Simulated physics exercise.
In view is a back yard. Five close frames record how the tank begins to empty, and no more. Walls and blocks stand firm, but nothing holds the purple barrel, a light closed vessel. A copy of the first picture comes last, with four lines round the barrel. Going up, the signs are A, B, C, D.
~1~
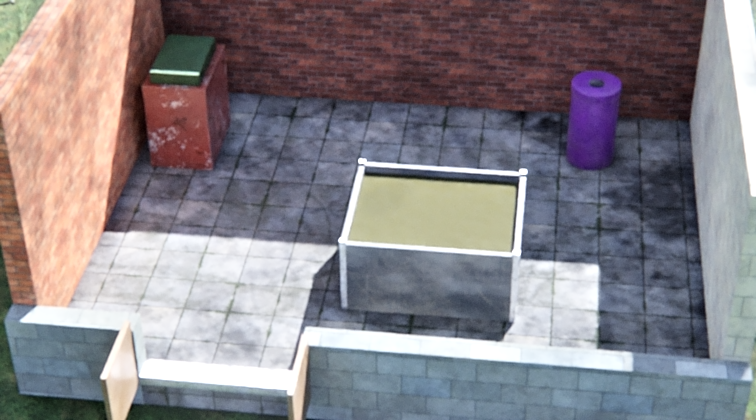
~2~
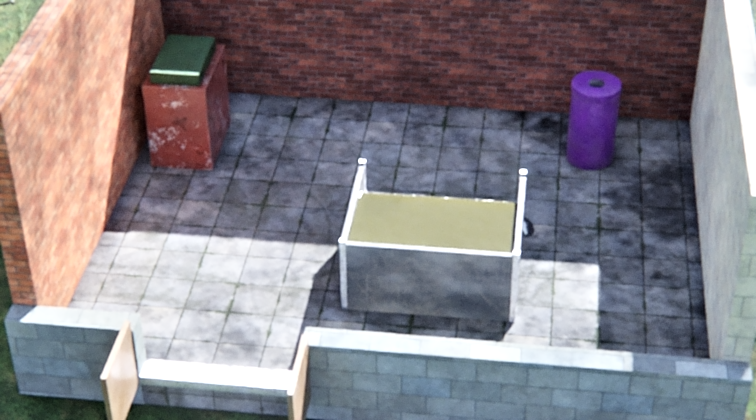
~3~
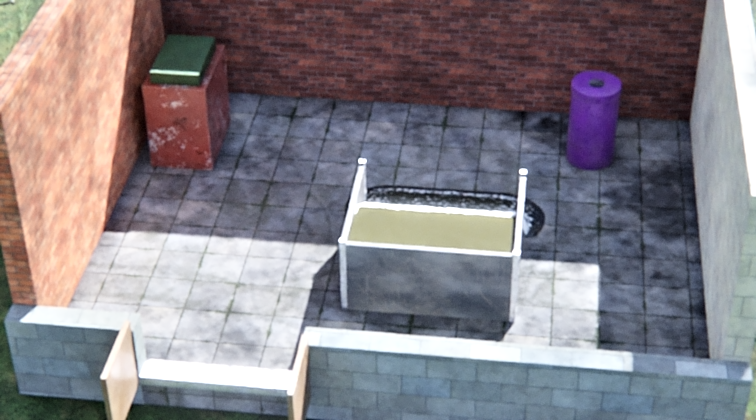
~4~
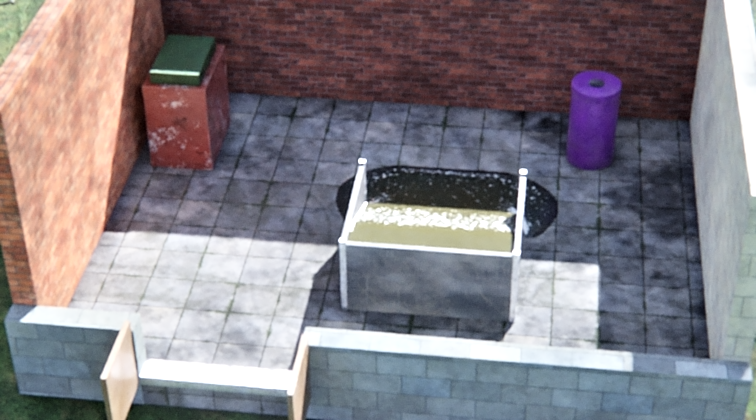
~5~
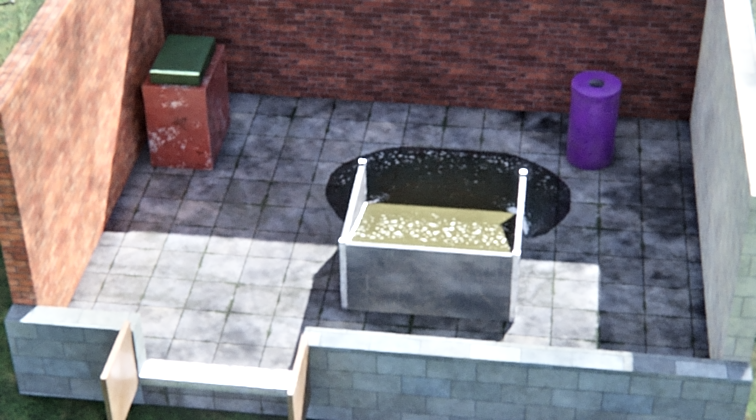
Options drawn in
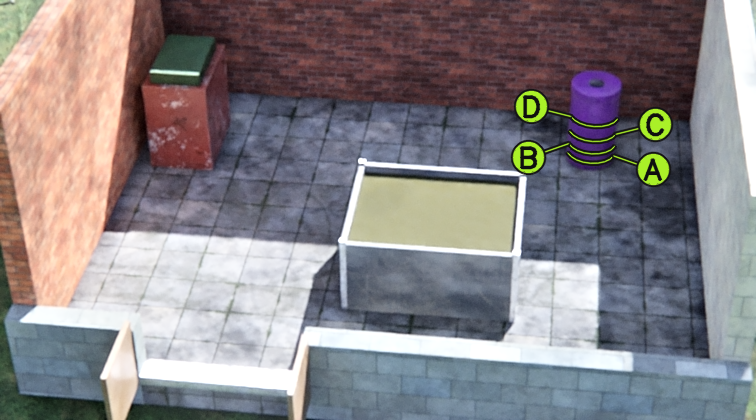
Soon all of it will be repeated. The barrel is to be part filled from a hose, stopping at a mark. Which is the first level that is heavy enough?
The limit is B.
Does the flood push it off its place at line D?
No, that is safe.
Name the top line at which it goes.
That would be A.
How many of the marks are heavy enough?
Three of them.
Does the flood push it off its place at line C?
No, not at all.
On the marked copy, A at (590, 163); B at (591, 153); C at (592, 141); D at (594, 126); from the bottom up A, B, C, D.
With A, it is pushed about 3 times its own width away.
With B, it does not move.
With C, it does not move.
With D, it does not move.
